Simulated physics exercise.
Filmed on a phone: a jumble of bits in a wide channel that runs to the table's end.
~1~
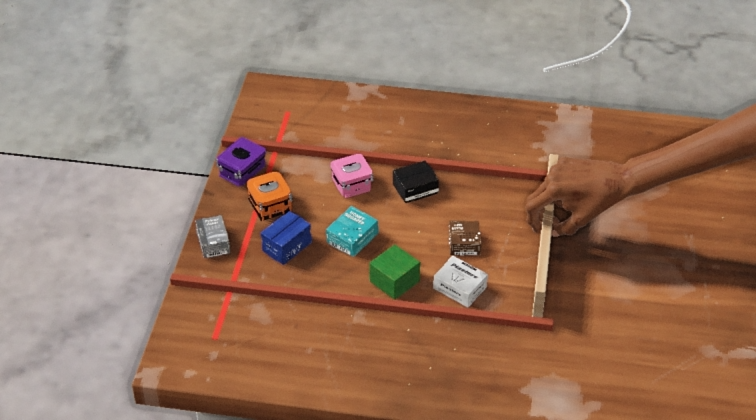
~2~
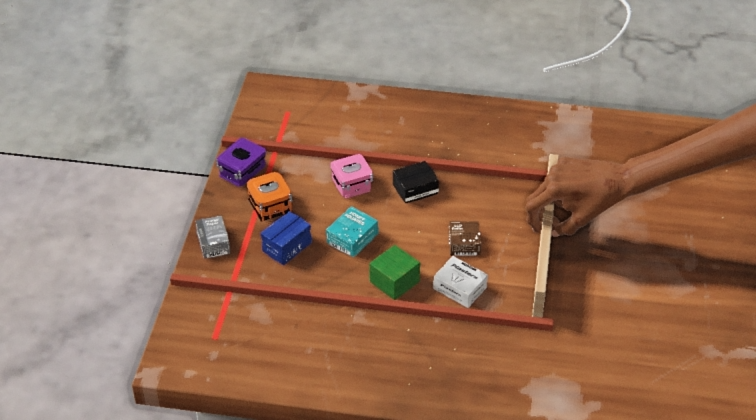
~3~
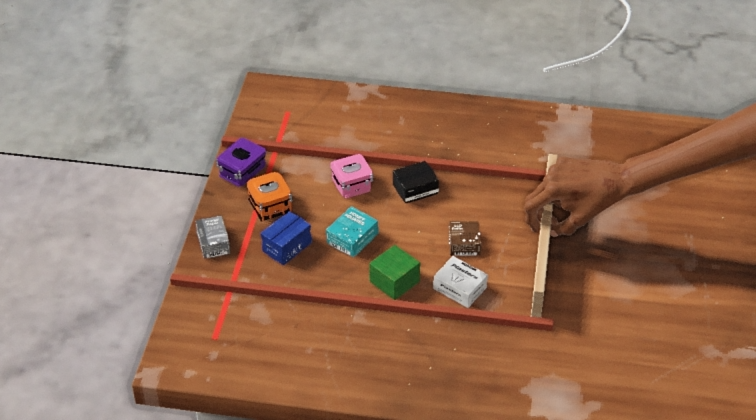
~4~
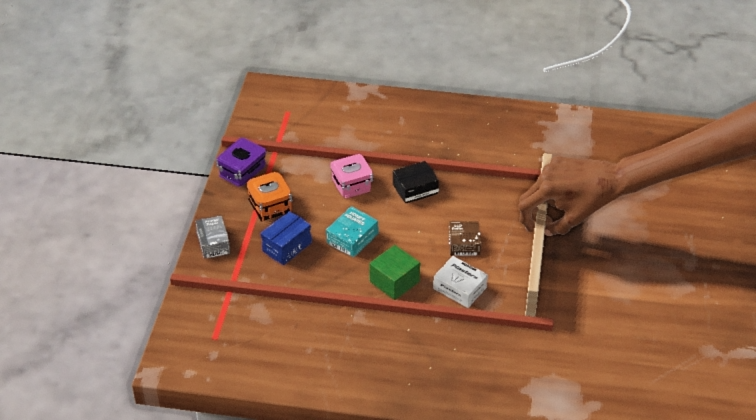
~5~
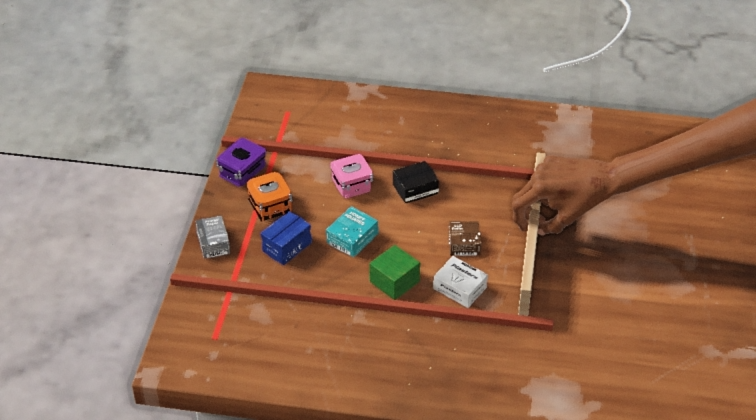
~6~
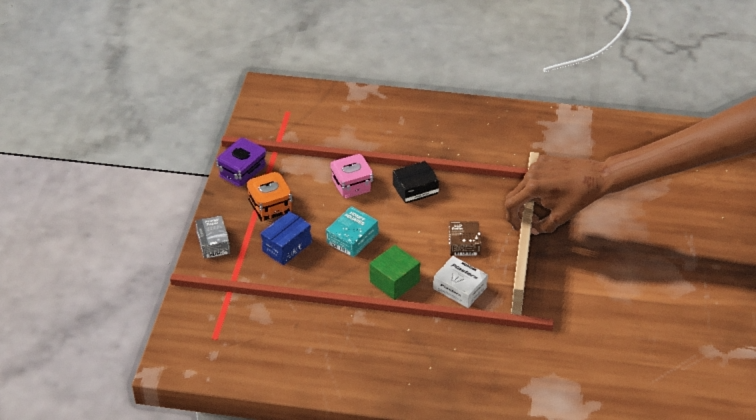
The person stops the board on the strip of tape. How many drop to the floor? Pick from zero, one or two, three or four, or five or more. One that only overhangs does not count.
Here the number that fall off is three or four.
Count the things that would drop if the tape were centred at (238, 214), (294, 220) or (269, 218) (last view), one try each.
Down on the floor: 6, 1 and 3.
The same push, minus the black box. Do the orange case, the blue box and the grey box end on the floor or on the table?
The orange case remains up; the blue box drops off; the grey box tumbles off.
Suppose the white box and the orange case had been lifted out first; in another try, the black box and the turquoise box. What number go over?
First 2, then 1.
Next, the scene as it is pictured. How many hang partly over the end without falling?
It comes to 4.
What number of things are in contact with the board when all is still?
The number is 3.
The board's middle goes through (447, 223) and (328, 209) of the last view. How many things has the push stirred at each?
3 and 9.
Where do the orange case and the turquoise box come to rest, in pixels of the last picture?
Near (213, 188) and (204, 225).
Soon after, none off yet; grey box at rest near (213, 237); purple case at rest near (242, 163); orange case at rest near (269, 196).
In the end, the number that fall off is three or four; gone, blue box, purple case and grey box.
